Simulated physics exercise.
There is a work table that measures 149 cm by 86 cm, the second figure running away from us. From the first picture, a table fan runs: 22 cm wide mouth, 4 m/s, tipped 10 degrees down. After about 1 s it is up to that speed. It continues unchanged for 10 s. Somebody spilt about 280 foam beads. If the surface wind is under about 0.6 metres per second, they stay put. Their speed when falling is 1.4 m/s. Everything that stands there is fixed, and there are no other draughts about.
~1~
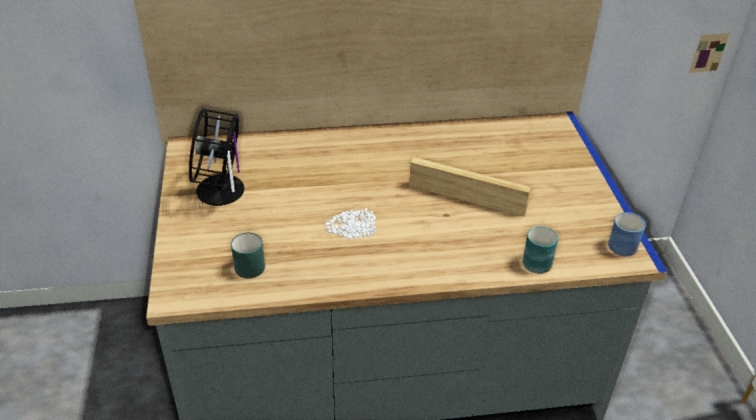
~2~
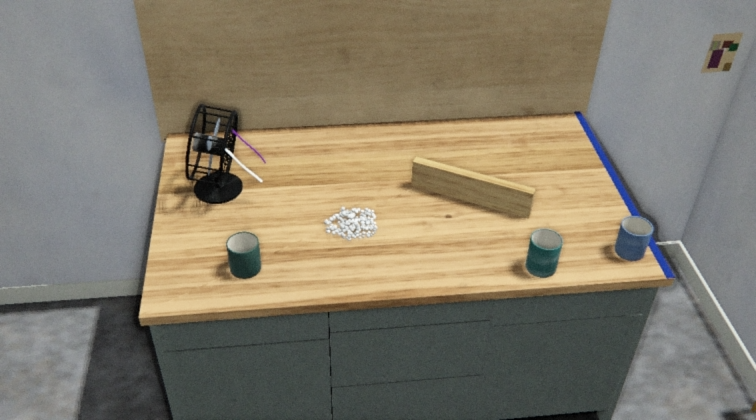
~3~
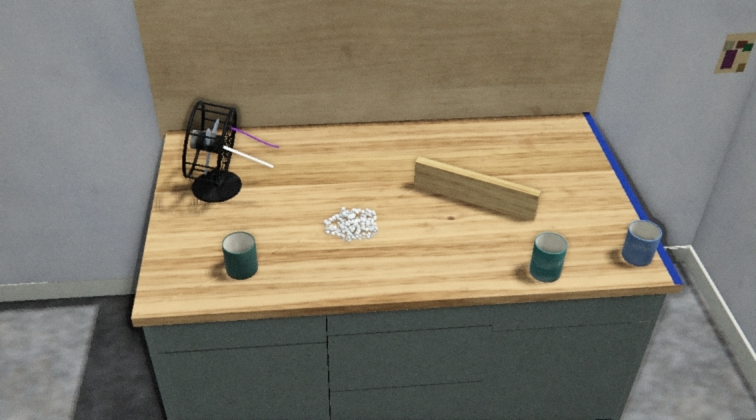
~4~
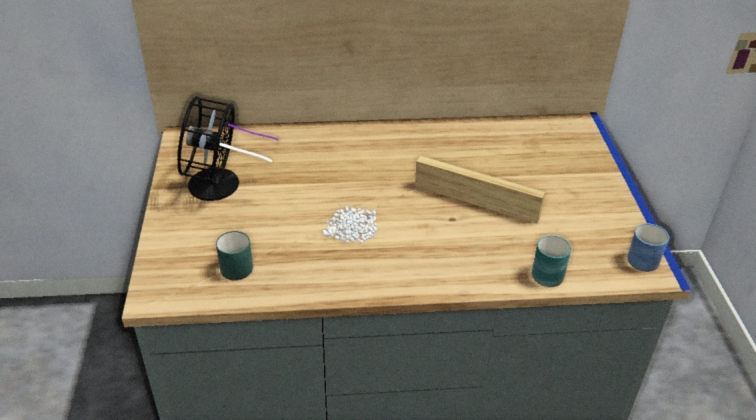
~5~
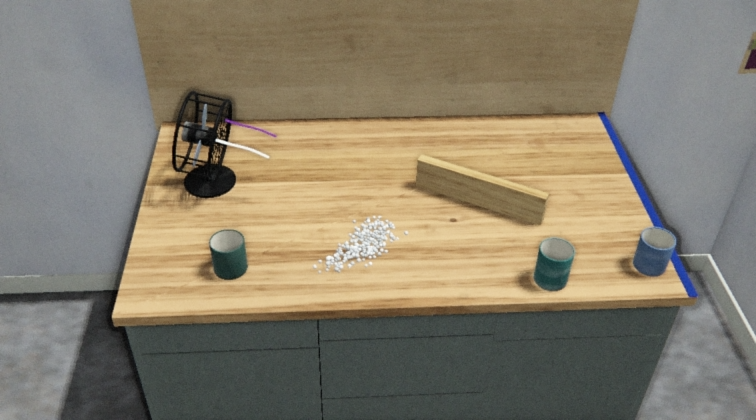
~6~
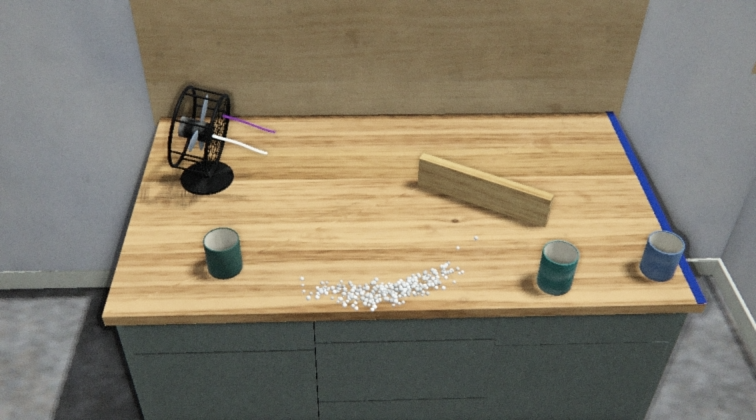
White foam beads lie heaped on a pale wooden work table with grey-green drawers, seen from above and in front as the camera shifts slightly. A black table fan stands at the back left, with two green mugs, a blue mug and an upright wooden board around the table. The fan's purple and white streamers lift and stream rightward, then the beads scatter towards the front edge, spreading into a wide band.
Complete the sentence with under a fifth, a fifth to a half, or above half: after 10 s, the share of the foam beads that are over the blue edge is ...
After 10 s, the share is under a fifth.
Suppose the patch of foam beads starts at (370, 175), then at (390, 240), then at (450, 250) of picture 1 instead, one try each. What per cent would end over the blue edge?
Results, one try each: 100 %, 0 %, 0 %.
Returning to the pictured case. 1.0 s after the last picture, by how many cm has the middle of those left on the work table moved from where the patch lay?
The middle is some 30 cm from where it began.
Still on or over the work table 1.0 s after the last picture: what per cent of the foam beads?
Reading: About 40 %.
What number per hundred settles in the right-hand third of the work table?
Near 0 %.
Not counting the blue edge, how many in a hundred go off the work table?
Roughly 100 %.
Then, 1.0 s after the last picture, 0 % are over the blue edge; the middle of those still in play is near (356, 300); 61 % have settled or left.
Then, 2.2 s after the last picture, 0 % are over the blue edge; 84 % have settled or left.
Then, 4.6 s after the last picture, 0 % are over the blue edge; 93 % have settled or left.
Then, 9.1 s after the last picture, at the end, 0 % are over the blue edge.
